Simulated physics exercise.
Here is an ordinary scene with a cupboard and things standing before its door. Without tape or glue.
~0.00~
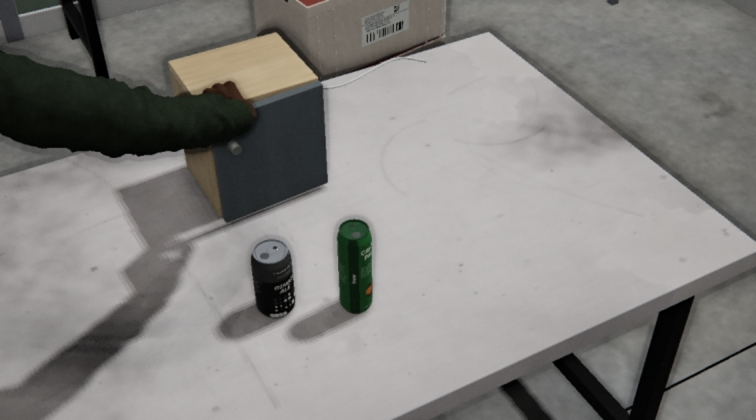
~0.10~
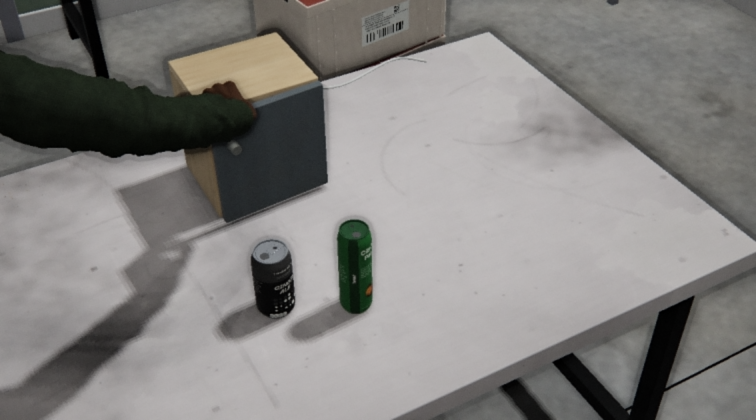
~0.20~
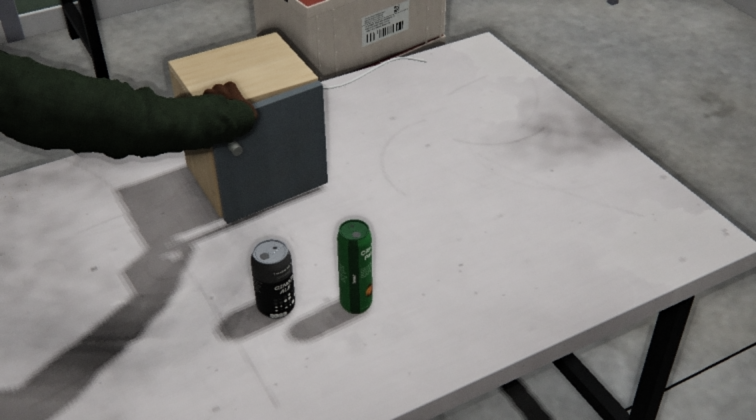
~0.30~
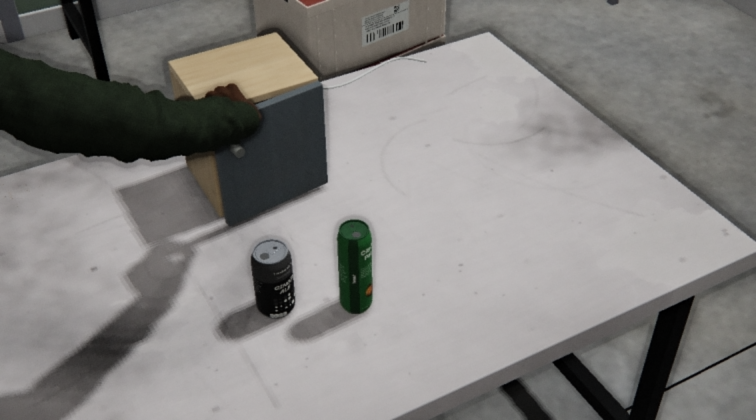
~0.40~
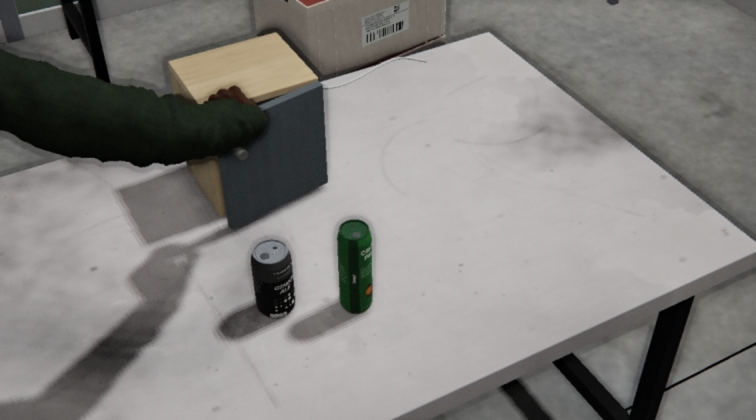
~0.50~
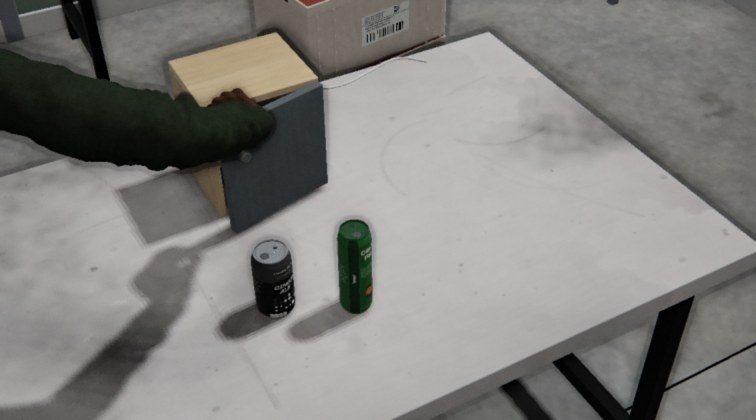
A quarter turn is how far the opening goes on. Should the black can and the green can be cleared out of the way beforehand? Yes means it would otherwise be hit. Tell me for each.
Black can: No; green can: No.
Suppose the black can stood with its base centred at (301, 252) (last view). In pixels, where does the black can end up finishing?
(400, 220) or so.
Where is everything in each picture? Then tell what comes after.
Door 4° open; black can (273, 280); green can (356, 269); door (275, 156), in the first picture.
Door 4° open; green can (356, 269); door (275, 156), in the second picture.
Door 5° open; black can (273, 280); door (276, 156), in the third picture.
Door 7° open; green can (356, 269); door (276, 157), in the fourth picture.
Door 10° open; black can (273, 280); door (278, 159), in the fifth picture.
Door 13° open; black can (273, 280); green can (356, 269); door (280, 160), in the sixth picture.
By 1.78 s, door 50° open; black can at rest near (273, 280); green can at rest near (356, 269).
When it is over (3.7 s), the black can remains where it is, near (273, 280); the green can remains where it is, near (356, 269).
